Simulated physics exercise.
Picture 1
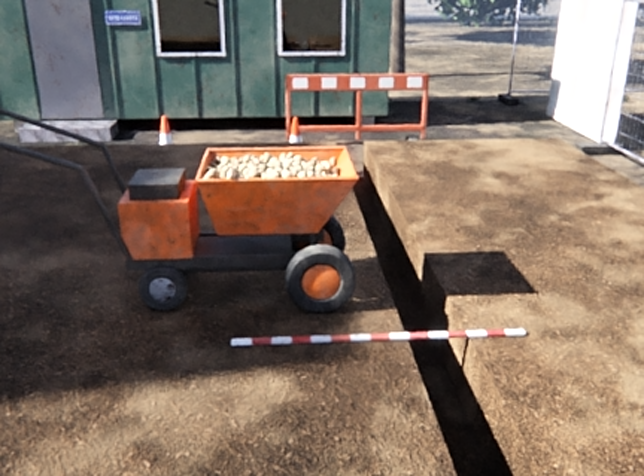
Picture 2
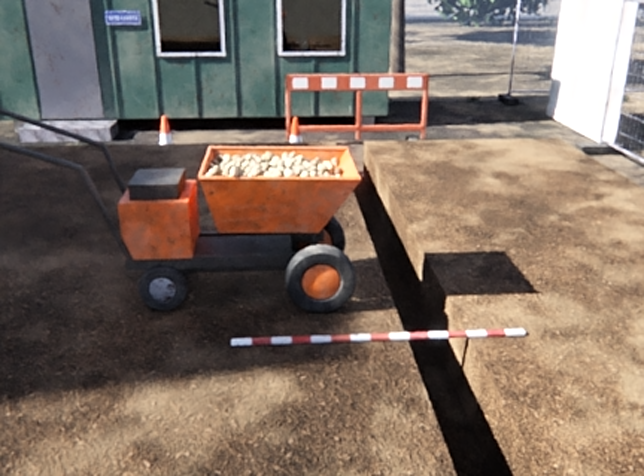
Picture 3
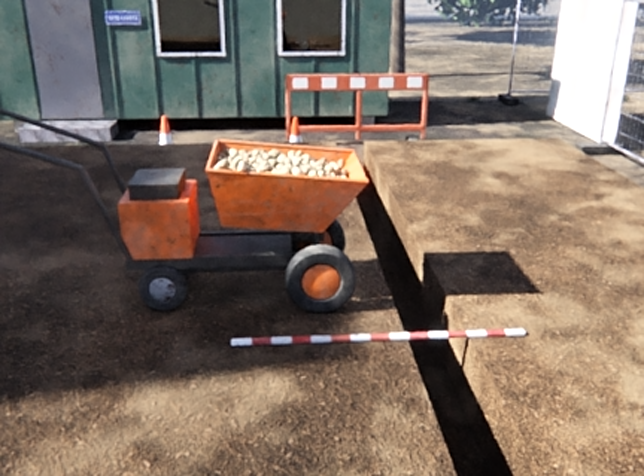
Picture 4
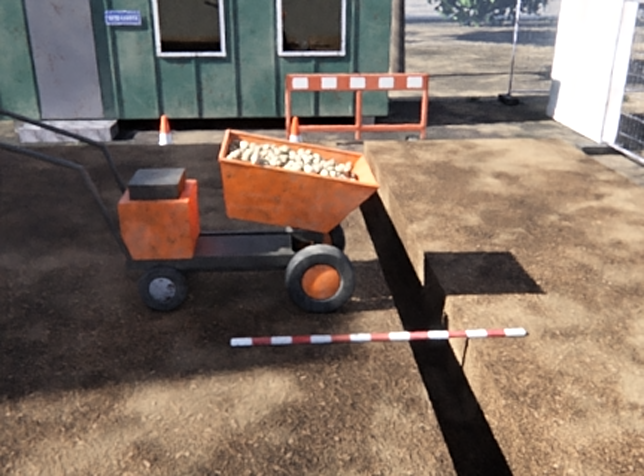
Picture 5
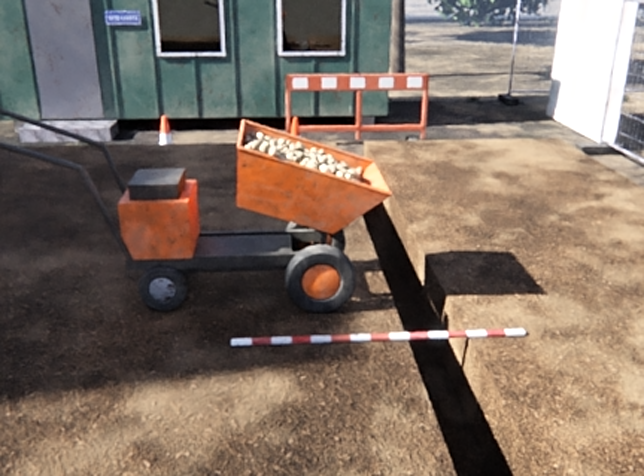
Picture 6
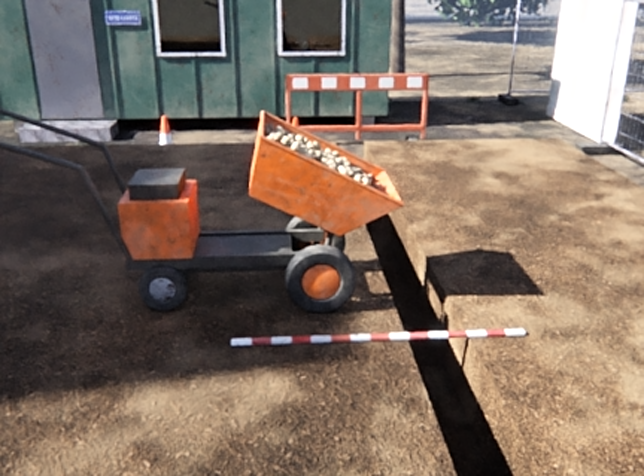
An orange motor barrow with black wheels stands side-on at left centre, its skip heaped with pale stones, seen from a fixed, slightly raised view of a sunlit dirt yard. A red-and-white striped staff lies across a narrow dark trench to its right, with a green cabin, cones and an orange barrier behind. The skip starts level, then steadily tilts forward to the right, its rear rising.
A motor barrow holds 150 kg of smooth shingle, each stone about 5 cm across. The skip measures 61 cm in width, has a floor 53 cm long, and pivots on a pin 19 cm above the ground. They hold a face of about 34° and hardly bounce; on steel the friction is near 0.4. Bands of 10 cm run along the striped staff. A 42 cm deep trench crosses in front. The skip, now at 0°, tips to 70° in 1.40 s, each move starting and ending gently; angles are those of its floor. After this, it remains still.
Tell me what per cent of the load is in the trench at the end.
Some 47 per cent.
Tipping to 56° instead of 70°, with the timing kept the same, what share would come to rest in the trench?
It would be close to 30 percent.
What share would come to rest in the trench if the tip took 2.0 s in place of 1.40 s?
It would be near 55 percent.
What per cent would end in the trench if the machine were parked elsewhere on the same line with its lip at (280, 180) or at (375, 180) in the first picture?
Some 75 and some 30 per cent, in that order.
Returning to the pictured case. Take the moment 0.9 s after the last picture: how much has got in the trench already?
Something like 10 in a hundred.
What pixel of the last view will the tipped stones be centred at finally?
Around (451, 282).
Then, 0.5 s after the last picture the floor is at 59°, 99 % in the skip, 1 % in the trench; the foremost stones are at (436, 237).
Then, 0.9 s after the last picture the floor is at 70°, 53 % in the skip, 10 % in the trench, 37 % past the trench; the foremost stones are at (535, 283).
Then, 1.3 s after the last picture the floor is at 70°, 27 % in the skip, 18 % in the trench, 55 % past the trench; the foremost stones are at (619, 286).
Then, 3.2 s after the last picture the floor is at 70°, 0 % in the skip, 47 % in the trench, 53 % past the trench; the foremost stones are past the picture's edge.
